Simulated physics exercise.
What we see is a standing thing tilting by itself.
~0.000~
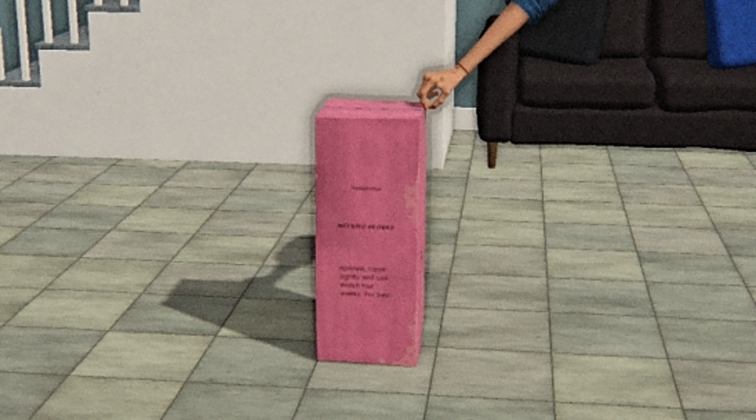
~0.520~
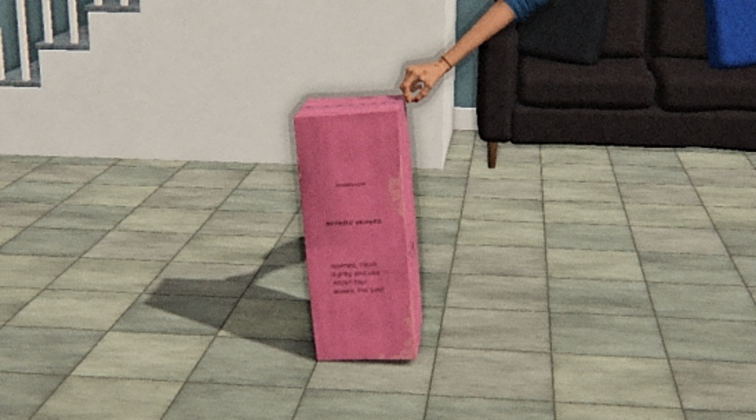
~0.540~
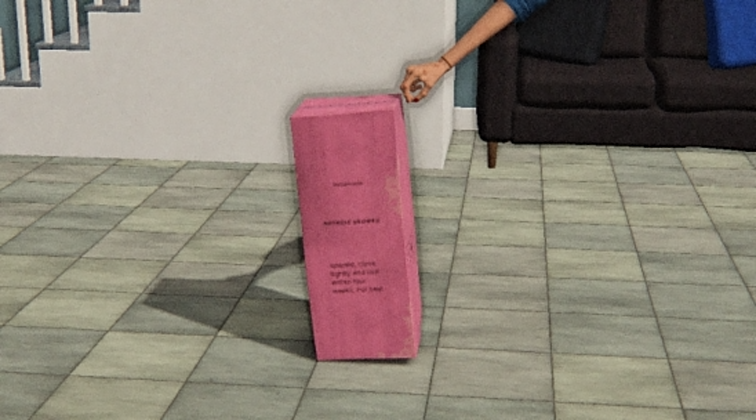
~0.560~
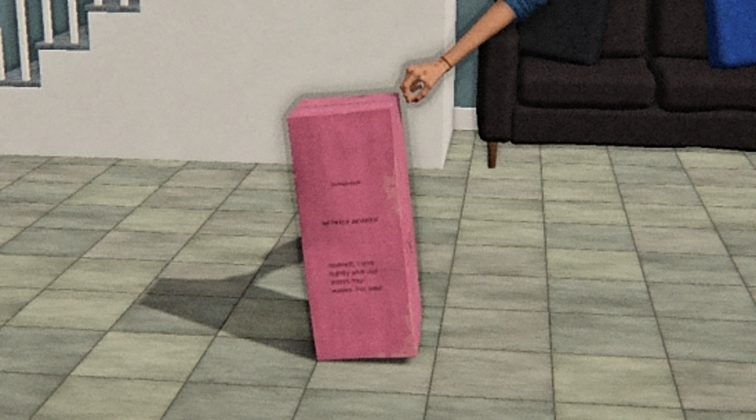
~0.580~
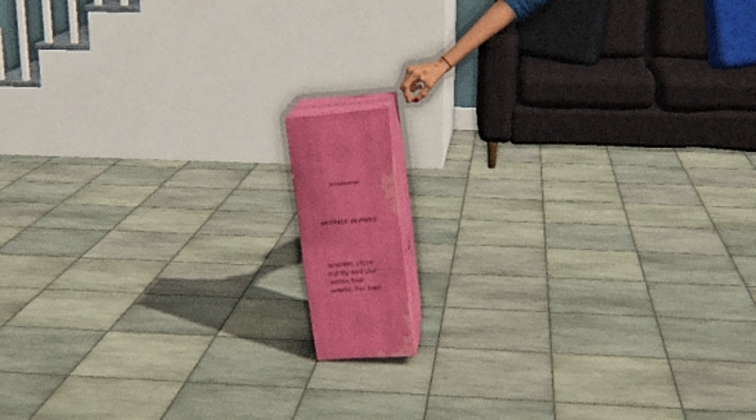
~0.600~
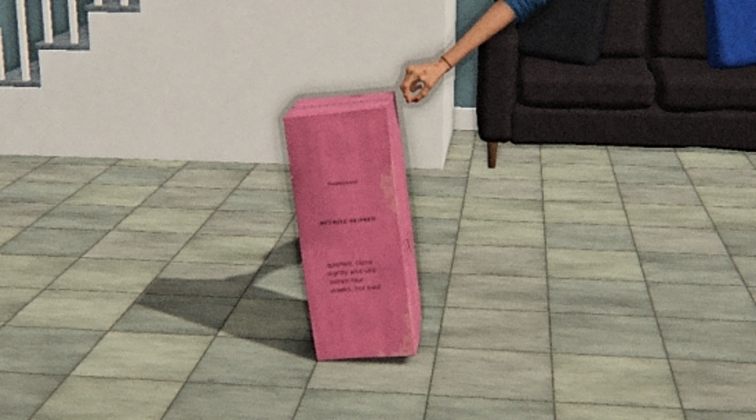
A tall pink box leans slightly left as a hand stays near its top corner.
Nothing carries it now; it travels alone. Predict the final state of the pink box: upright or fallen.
Upright.
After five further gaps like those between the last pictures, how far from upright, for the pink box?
At that point the tilt would be 6°.
After 0.88 s, pink box upright near (375, 230).
At rest (1.9 s), the pink box returns to its base, near (372, 231).
